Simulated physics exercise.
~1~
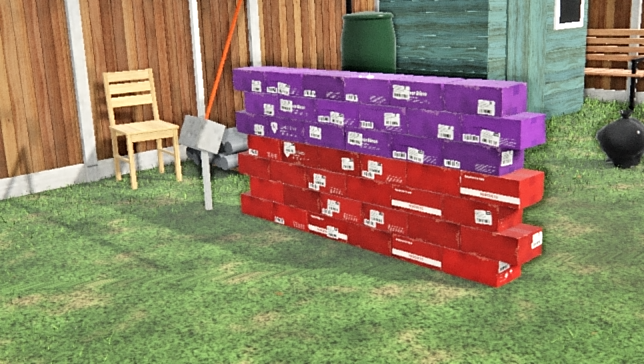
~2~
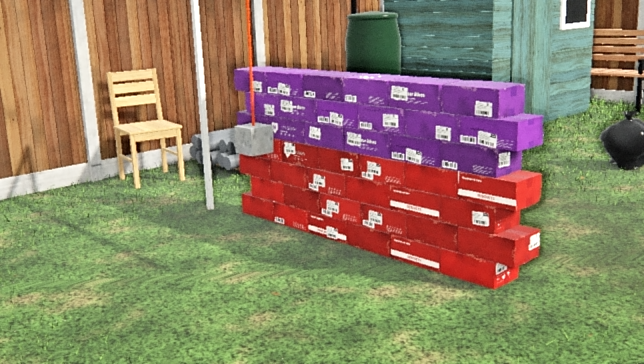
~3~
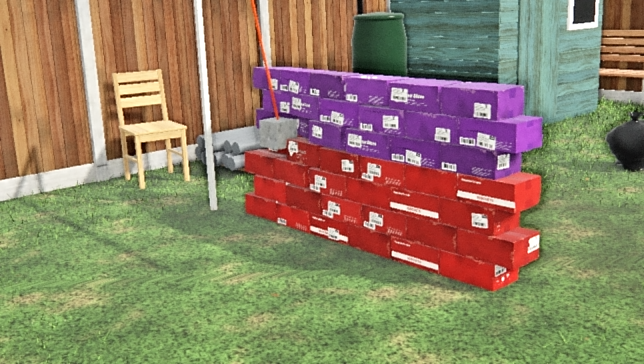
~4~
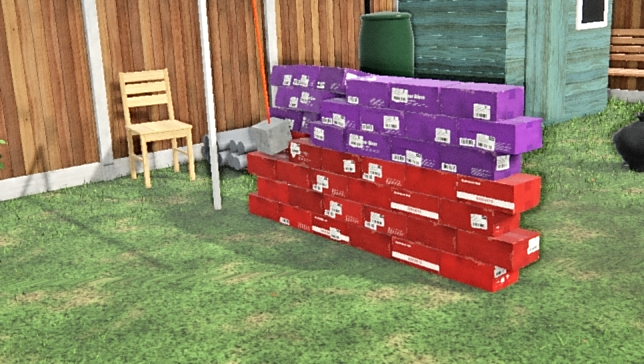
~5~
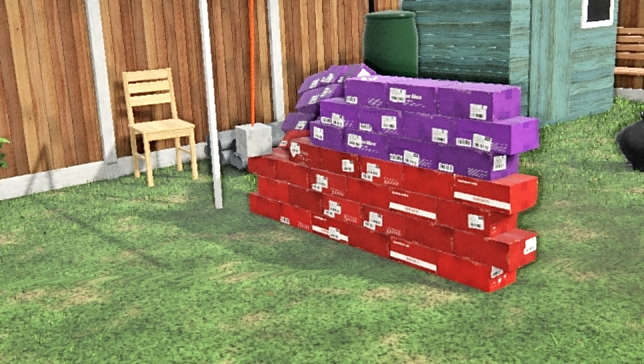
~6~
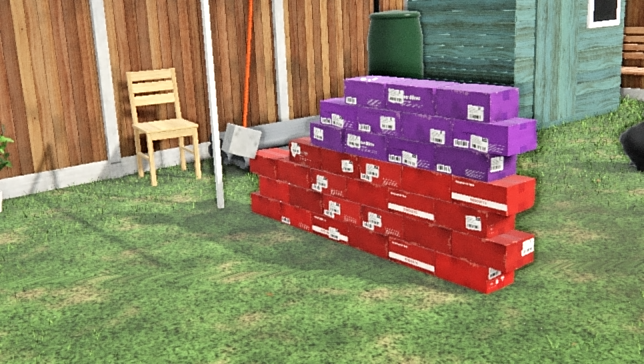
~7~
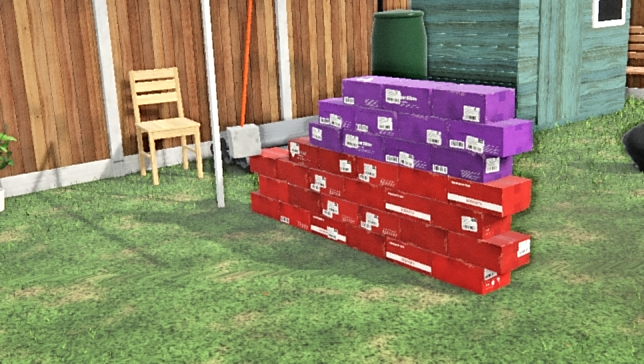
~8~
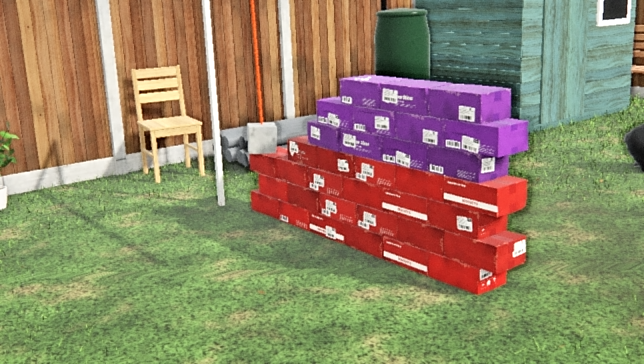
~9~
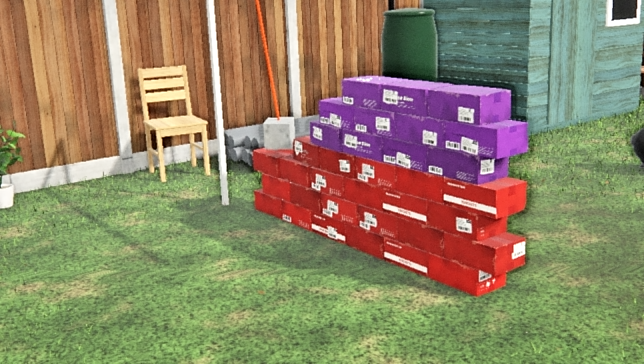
Back yard with a grey block swinging on an orange line into stacked purple and red boxes, toppling the upper left end.
